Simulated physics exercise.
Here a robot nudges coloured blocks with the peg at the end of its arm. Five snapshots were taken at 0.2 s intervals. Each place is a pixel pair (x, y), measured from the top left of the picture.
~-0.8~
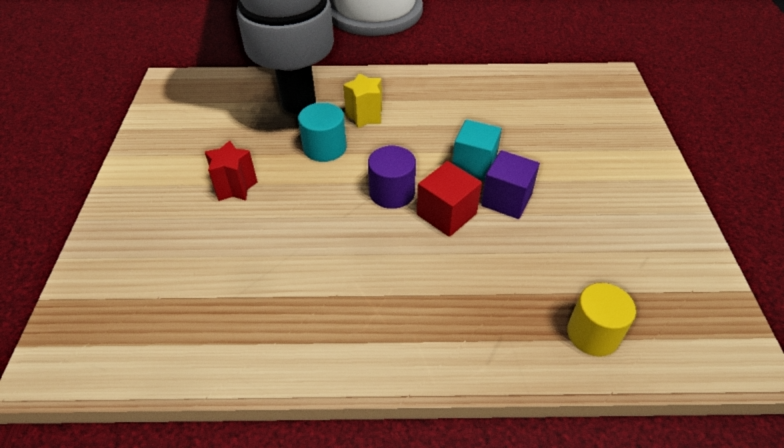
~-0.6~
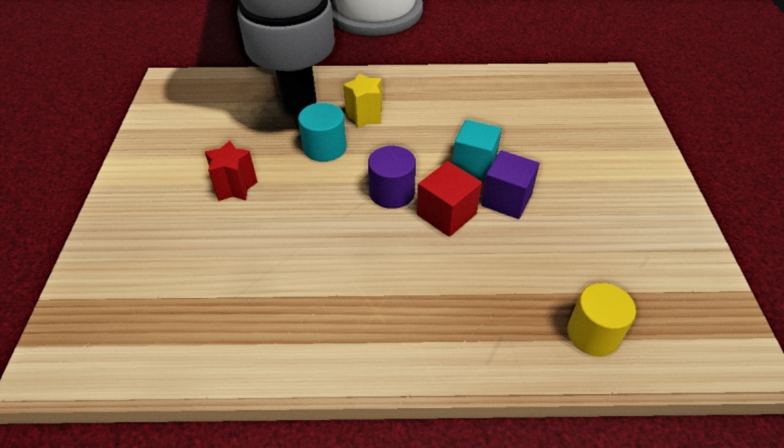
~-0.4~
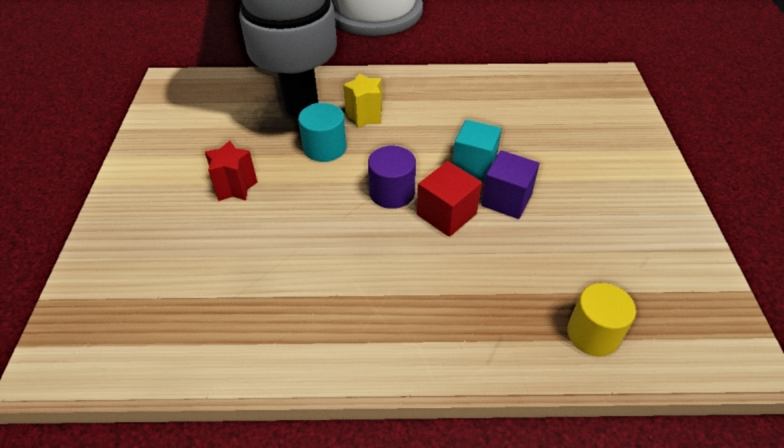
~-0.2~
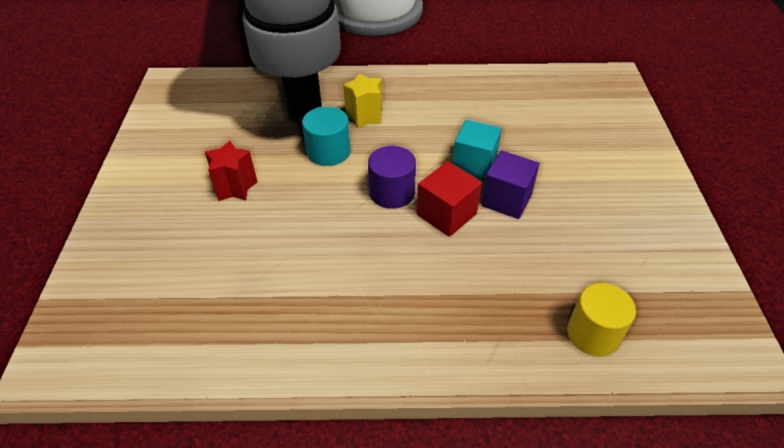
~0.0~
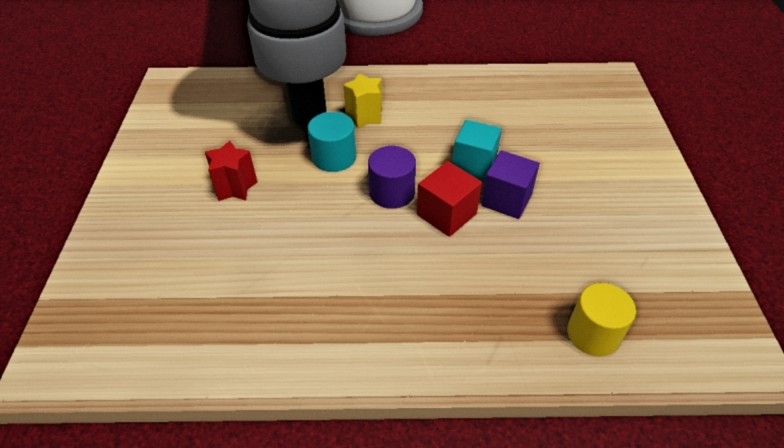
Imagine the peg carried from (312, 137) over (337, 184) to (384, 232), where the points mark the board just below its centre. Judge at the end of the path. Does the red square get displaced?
Yes - that is the case.
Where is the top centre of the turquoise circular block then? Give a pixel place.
It should be at (421, 181) by then.
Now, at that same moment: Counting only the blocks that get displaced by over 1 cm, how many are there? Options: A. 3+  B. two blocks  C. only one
A - 3+.
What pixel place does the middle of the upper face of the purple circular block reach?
It should be at about (469, 170).
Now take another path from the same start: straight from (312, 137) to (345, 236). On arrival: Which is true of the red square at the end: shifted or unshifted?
From what I can tell, it won't keep its place.
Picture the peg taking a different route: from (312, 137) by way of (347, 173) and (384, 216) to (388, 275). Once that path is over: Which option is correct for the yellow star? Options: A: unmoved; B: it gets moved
A - unmoved.
The first path, step by step. One third of the way, peg (325, 149); turquoise circular block (358, 152); purple circular block (403, 165).
Two thirds of the way, peg (349, 181); turquoise circular block (393, 173); purple circular block (443, 176); red square (487, 193), turned 15° anticlockwise.
At the end, peg (383, 213); turquoise circular block (421, 181); purple circular block (469, 170); red square (504, 198); purple square (520, 167).
